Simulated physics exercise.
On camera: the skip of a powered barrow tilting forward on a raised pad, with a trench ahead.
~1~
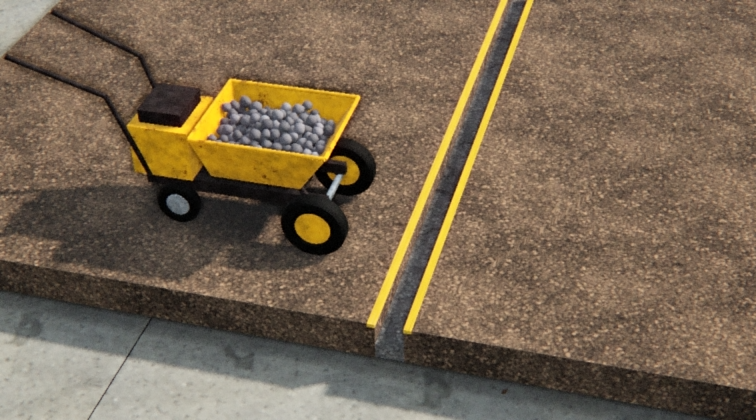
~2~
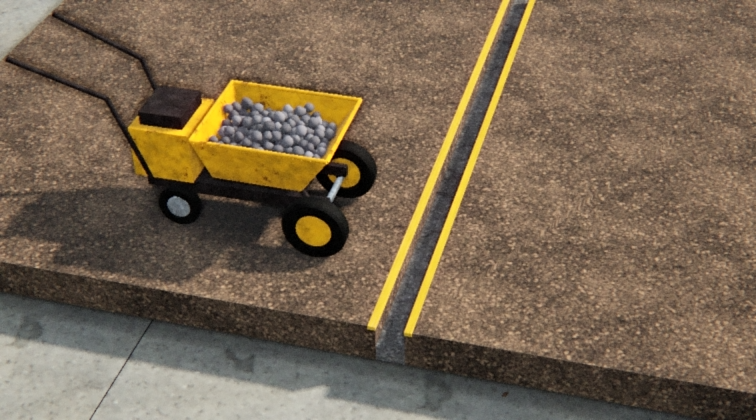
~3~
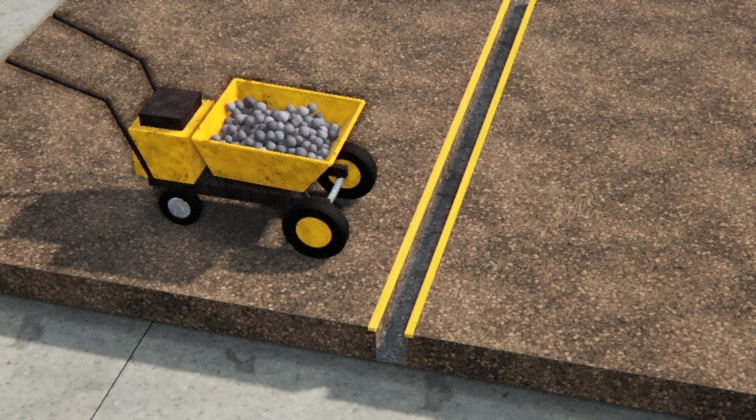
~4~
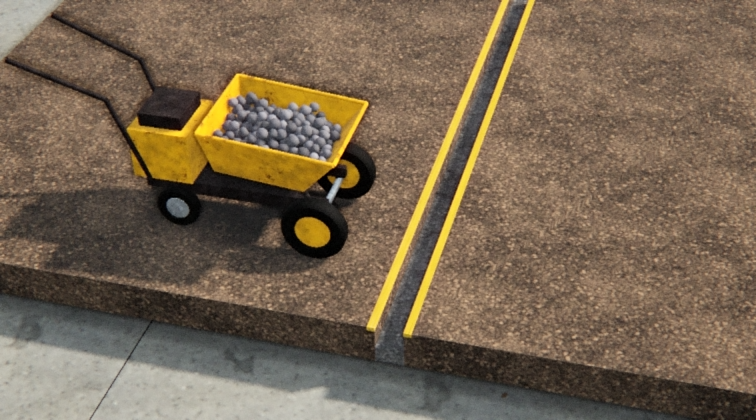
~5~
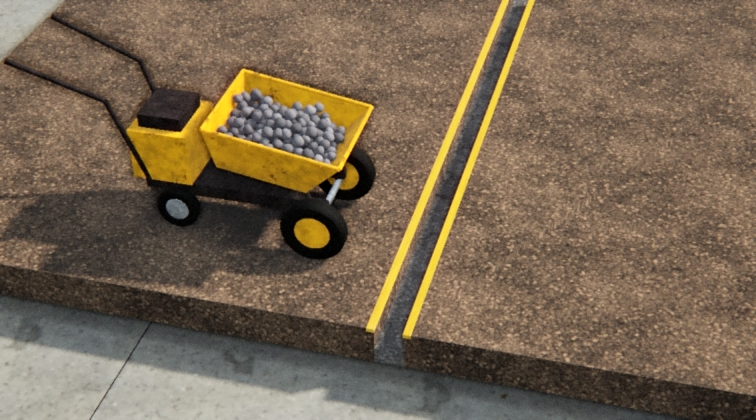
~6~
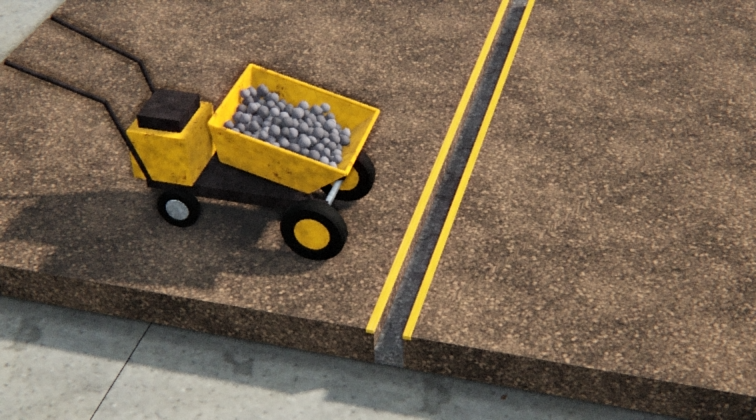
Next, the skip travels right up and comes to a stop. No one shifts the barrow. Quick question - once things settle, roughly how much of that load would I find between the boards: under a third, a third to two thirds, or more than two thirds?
You would find between one and two thirds there.
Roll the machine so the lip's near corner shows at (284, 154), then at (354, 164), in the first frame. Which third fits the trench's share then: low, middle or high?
Spot 1: Between a third and two thirds. Spot 2: Under a third.
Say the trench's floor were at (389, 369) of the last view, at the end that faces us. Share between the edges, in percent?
The share comes to around 50 percent.
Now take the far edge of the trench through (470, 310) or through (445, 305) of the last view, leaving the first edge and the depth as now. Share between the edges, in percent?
The first try gives 100 percent, then the second gives 80 percent.
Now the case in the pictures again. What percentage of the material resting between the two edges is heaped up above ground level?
Roughly 30 in a hundred.
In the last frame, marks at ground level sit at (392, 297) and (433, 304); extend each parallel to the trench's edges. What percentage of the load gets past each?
100 % and 40 %, in that order.
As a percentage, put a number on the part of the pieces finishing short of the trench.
5 %.
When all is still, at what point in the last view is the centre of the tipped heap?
Resting centre, last frame: Roughly (437, 240).
Shortly afterwards, skip tipped steeply; the whole lot in the skip.
Next, skip tipped right over; the bulk in the skip; a little in or heaped over the trench; a little beyond it; a little falling.
Some moments later, skip tipped right over; a little in the skip; only a few short of the trench; near half in or heaped over the trench; near half beyond it.
In the end, skip tipped right over; only a few short of the trench; near half in or heaped over the trench; near half beyond it.
